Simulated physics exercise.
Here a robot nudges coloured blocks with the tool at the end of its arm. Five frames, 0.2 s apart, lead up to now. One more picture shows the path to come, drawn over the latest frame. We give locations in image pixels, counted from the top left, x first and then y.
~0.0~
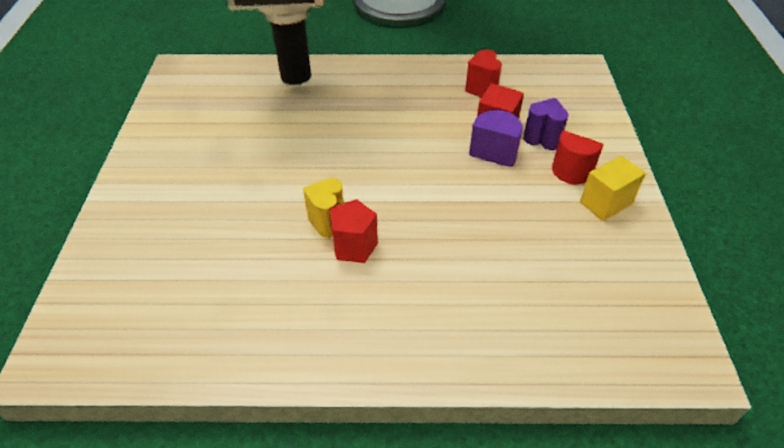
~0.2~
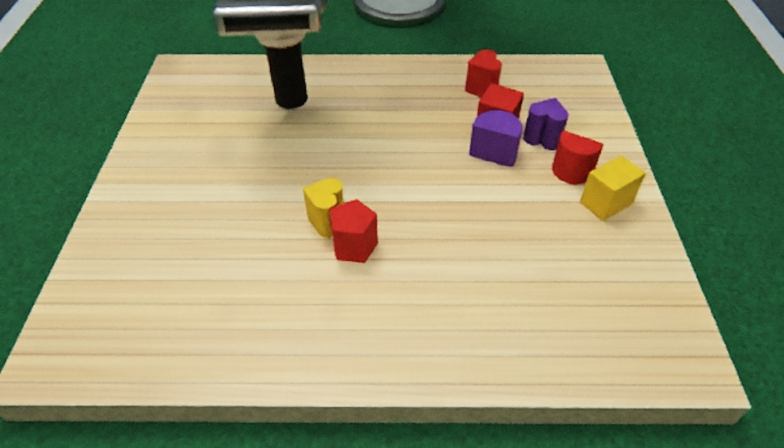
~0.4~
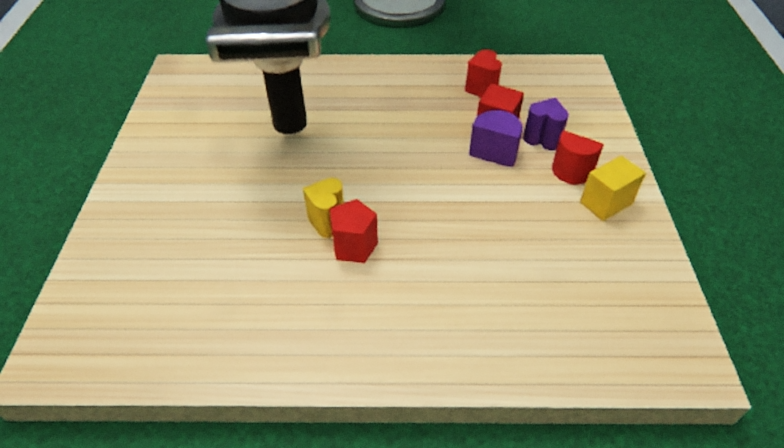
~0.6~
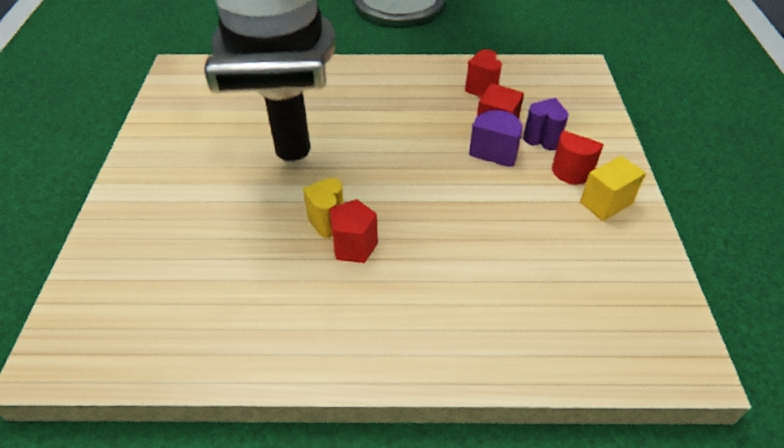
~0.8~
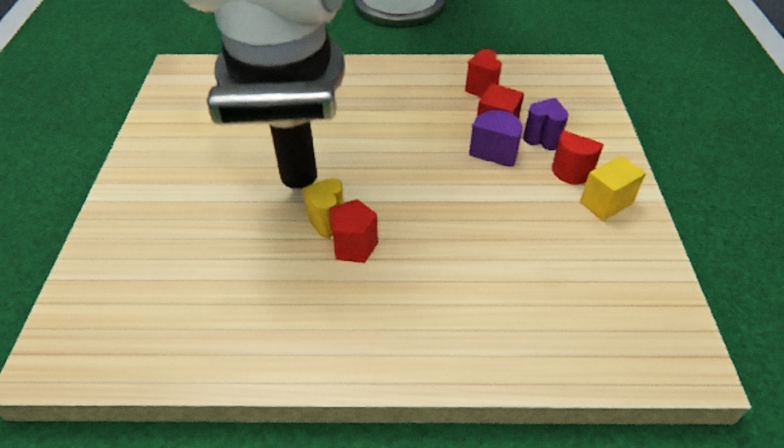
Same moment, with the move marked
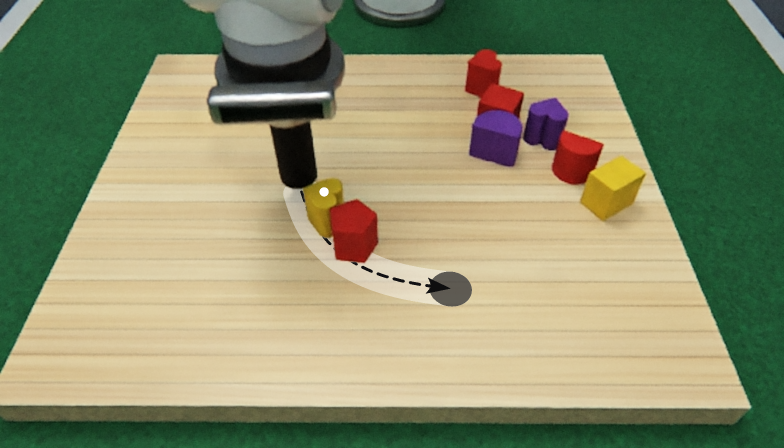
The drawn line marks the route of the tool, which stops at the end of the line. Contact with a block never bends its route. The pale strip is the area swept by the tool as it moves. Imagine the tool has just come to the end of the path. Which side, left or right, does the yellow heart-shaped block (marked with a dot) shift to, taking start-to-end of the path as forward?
It's going to go right.
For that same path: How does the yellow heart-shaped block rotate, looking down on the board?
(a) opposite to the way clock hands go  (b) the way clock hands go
b.
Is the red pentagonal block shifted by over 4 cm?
Yes, I think so.
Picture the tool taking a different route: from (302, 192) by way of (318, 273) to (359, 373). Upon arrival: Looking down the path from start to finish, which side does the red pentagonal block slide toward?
It heads left.
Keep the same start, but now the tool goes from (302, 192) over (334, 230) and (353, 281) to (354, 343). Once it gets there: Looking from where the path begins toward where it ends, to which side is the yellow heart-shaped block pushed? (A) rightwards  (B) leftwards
Letter B.
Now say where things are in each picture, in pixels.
In the first frame, lower end of the tool (296, 77), tops of blocks, yellow heart-shaped block (324, 192), red pentagonal block (352, 216).
In the second frame, tool (292, 100), blocks as before.
In the third frame, tool (290, 124), blocks as before.
In the fourth frame, tool (293, 150), blocks as before.
In the fifth frame, tool (299, 177), yellow heart-shaped block (324, 192), red pentagonal block (352, 216).
The drawn path runs from (302, 192) by way of (324, 237) and (377, 274) to (451, 289); the dot is on the yellow heart-shaped block.
On the path given first. One third of the way, tool (323, 223); yellow heart-shaped block (343, 229); red pentagonal block (380, 237), turned 65° anticlockwise.
Two thirds of the way, tool (378, 259); yellow heart-shaped block (404, 268), turned 15° anticlockwise; red pentagonal block (447, 263), turned 95° anticlockwise.
At the end, tool (452, 274); yellow heart-shaped block (428, 290), turned 30° clockwise; red pentagonal block (498, 283), turned 130° anticlockwise.
